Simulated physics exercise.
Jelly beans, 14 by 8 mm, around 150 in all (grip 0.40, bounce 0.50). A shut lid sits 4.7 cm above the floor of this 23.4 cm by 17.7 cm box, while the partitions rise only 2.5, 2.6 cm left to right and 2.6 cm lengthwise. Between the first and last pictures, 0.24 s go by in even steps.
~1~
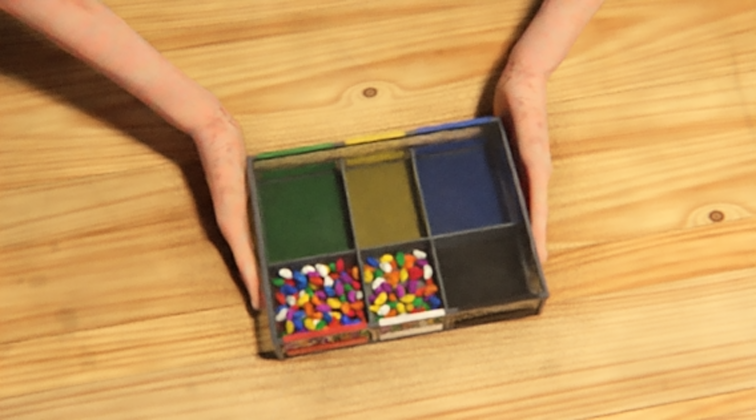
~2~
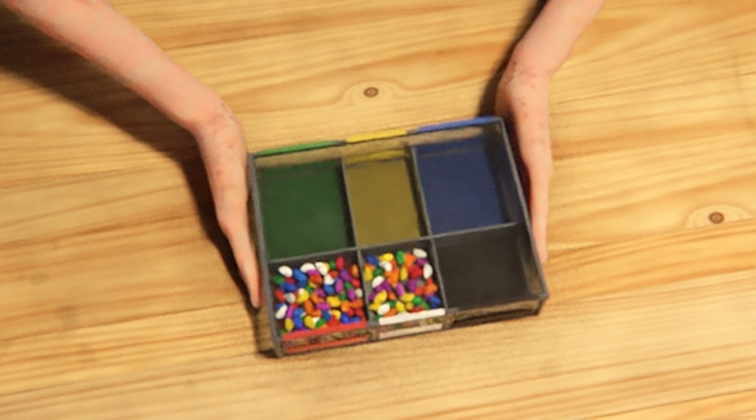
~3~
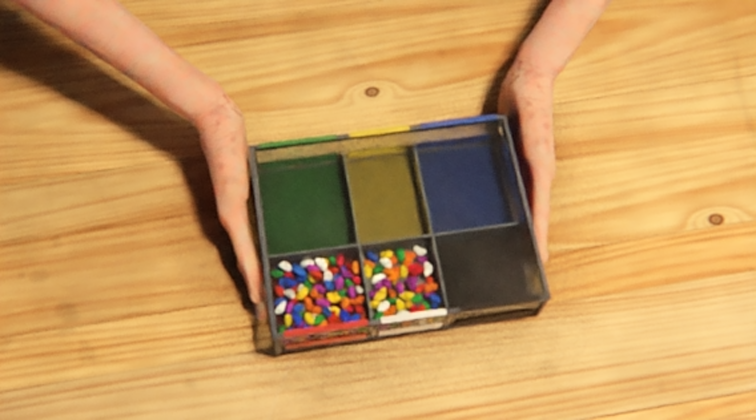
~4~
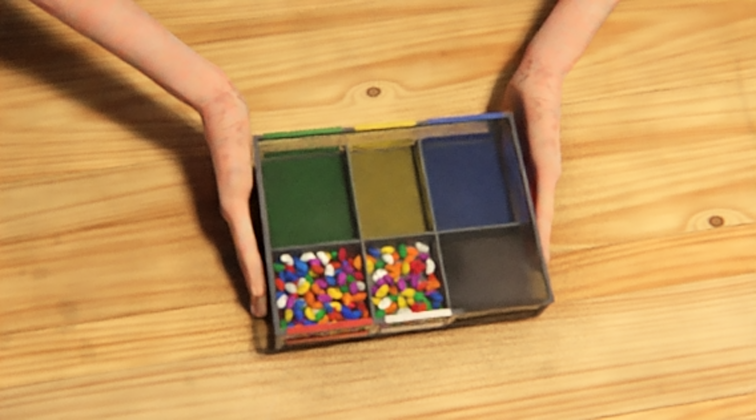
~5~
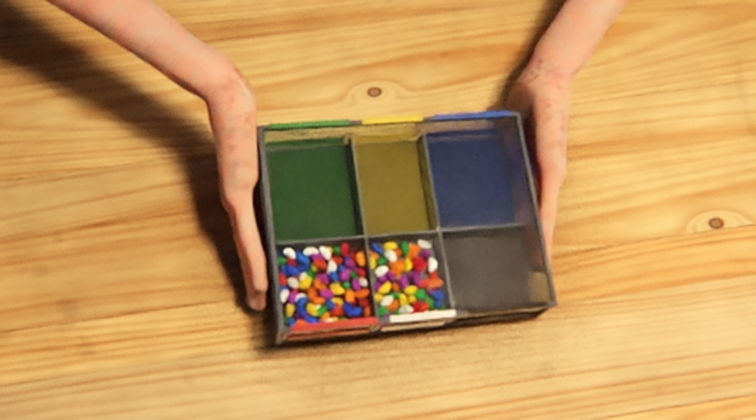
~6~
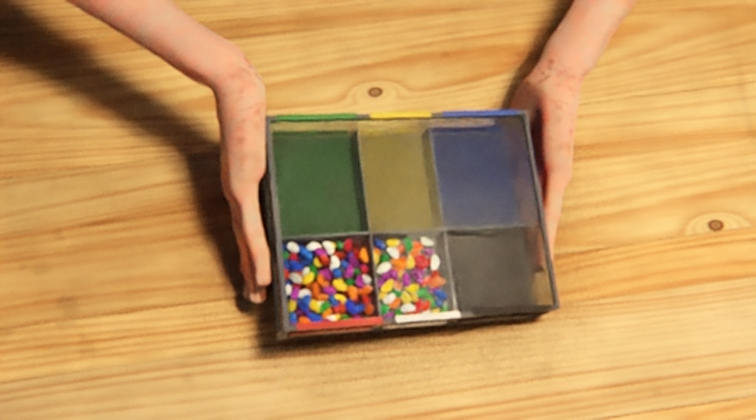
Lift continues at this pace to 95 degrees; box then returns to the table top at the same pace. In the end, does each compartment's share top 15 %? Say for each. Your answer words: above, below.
Red compartment - above; blue compartment - below; green compartment - below; yellow compartment - below; white compartment - above; black compartment - above.
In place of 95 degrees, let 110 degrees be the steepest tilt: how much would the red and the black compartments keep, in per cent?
Shares: Red 25 and black 45, per cent.
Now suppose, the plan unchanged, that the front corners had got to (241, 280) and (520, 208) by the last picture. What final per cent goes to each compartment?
Result - red: 20 %; blue: 0 %; green: 70 %; yellow: 0 %; white: 5 %; black: 0 %.
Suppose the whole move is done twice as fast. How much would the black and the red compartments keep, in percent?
Per cent - black: 30; red: 30.
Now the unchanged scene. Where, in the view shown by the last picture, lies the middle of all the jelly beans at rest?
Est. centre at rest: (416, 308) px.
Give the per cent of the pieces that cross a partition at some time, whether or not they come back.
The share is close to 50 percent.
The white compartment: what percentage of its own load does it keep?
Some 50 per cent.
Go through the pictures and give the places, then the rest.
Box tilt 0 degrees, front corners at (276, 340) and (544, 294); red 65 %, white 35 %, in the first frame.
Box tilt 1 degrees, front corners at (276, 338) and (544, 294), in the second frame.
Box tilt 4 degrees, front corners at (277, 334) and (546, 296), lowest corner right front, in the third frame.
Box tilt 8 degrees, front corners at (280, 331) and (549, 299), lowest corner right front, in the fourth frame.
Box tilt 13 degrees, front corners at (284, 328) and (552, 302), lowest corner right front, in the fifth frame.
Box tilt 17 degrees, front corners at (289, 326) and (555, 305), lowest corner right front; red 65 %, white 35 %, in the sixth frame.
Then, 0.90 s after the last picture, tilt 95 degrees; red 50 %, white 40 %, black 15 %.
Then, 1.50 s after the last picture, tilt 42 degrees; red 30 %, white 40 %, black 35 %.
Then, 2.15 s after the last picture, tilt 0 degrees; red 30 %, white 40 %, black 35 %.
In the end, red 30 %, blue 0 %, green 0 %, yellow 0 %, white 40 %, black 35 %.
